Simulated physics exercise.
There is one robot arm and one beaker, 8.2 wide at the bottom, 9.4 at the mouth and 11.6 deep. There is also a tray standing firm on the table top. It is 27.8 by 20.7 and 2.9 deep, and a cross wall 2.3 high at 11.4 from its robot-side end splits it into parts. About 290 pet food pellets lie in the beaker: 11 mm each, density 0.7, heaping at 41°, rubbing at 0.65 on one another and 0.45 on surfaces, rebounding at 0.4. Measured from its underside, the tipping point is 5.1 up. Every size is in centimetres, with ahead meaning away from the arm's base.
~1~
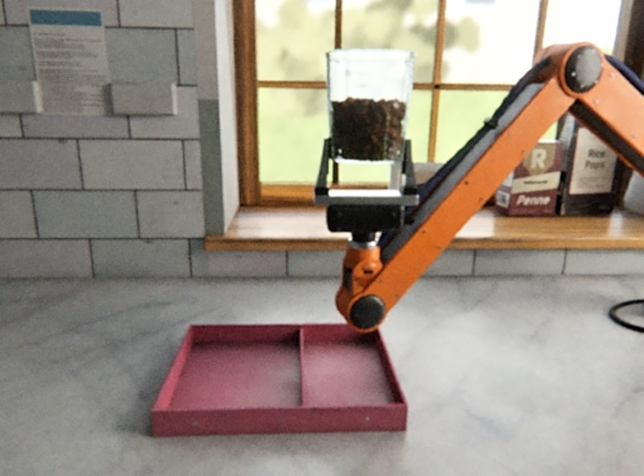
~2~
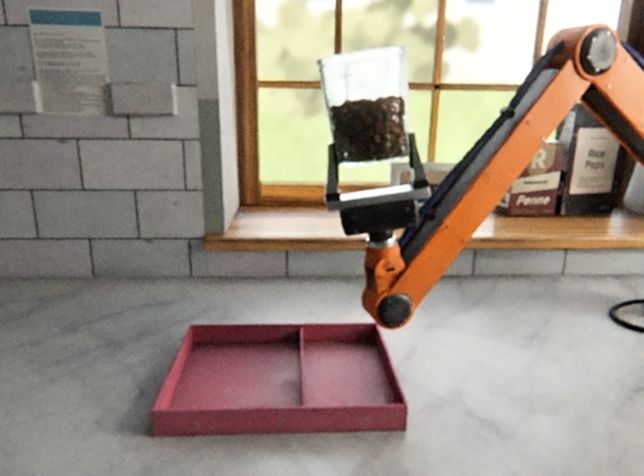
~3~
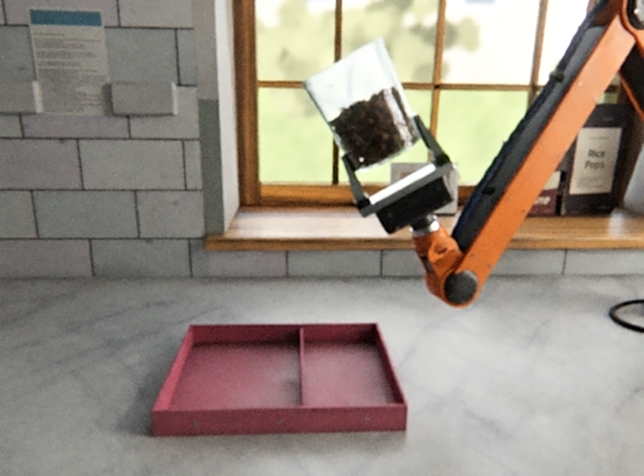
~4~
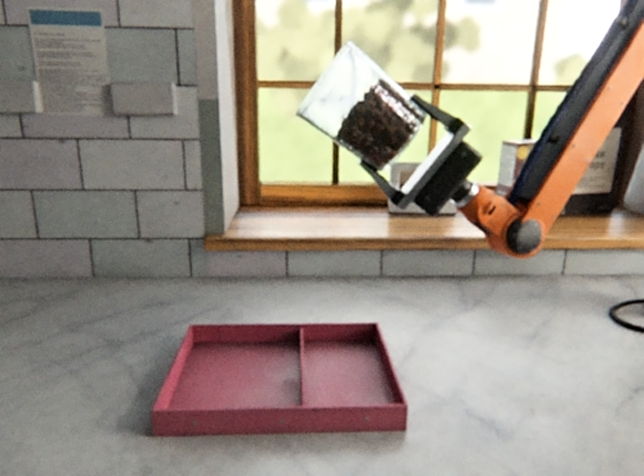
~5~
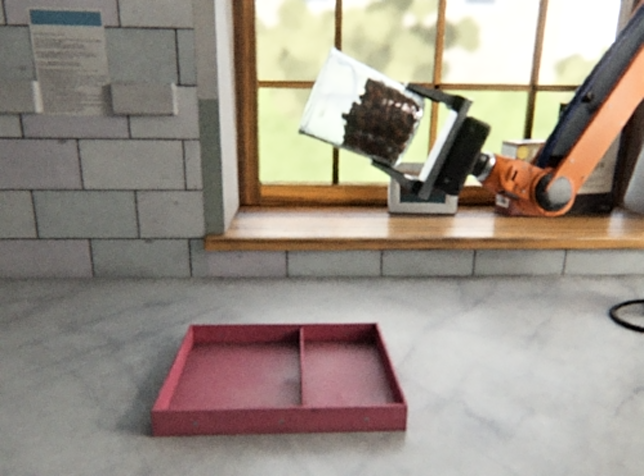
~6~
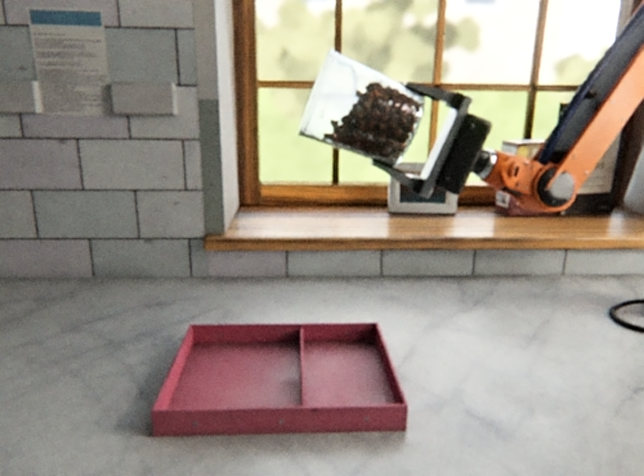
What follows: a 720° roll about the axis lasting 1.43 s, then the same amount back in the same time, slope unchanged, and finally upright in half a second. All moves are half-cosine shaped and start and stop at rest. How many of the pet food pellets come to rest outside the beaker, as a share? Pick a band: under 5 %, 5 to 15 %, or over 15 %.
Under 5 %.
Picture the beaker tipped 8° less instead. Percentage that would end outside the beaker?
In that case I'd expect around 0 per cent.
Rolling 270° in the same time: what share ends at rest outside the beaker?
In that case you'd get close to 0 per cent.
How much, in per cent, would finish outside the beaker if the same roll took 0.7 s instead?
It would come to around 0 percent.
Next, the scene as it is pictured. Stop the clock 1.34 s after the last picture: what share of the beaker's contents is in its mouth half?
Mouth-half share: Approx. 25 %.
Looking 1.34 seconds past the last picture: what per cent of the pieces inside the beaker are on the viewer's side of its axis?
Around 55 percent.
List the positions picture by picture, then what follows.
Beaker middle at (368, 109), upright; upper third of the load around (368, 109), from x 335 to 400, top at y 100; 290 in the beaker, in the first picture.
Beaker middle at (367, 109), tipped 8°; upper third of the load around (370, 109), from x 335 to 400, top at y 100, in the second picture.
Beaker middle at (365, 110), tipped 30°; upper third of the load around (378, 109), from x 335 to 410, top at y 90, in the third picture.
Beaker middle at (363, 112), tipped 53°; upper third of the load around (380, 105), from x 340 to 415, top at y 80, in the fourth picture.
Beaker middle at (362, 113), tipped 68°; upper third of the load around (380, 102), from x 345 to 415, top at y 80, in the fifth picture.
Beaker middle at (362, 113), tipped 69°; upper third of the load around (379, 104), from x 325 to 415, top at y 85; 290 in the beaker, in the sixth picture.
Then, 1.34 s later, tipped 69°, highest piece 38 above the table; 289 in the beaker, 1 in the far-side part.
Then, 2.69 s later, tipped 69°, highest piece 38 above the table; 288 in the beaker, 2 in the far-side part.
Then, 3.56 s later, upright, highest piece 40 above the table; 288 in the beaker, 2 in the far-side part.
Then, 4.26 s later, upright, highest piece 40 above the table; 288 in the beaker, 2 in the far-side part.
At rest, 288 in the beaker, 2 in the far-side part. That is 1 % outside the beaker.
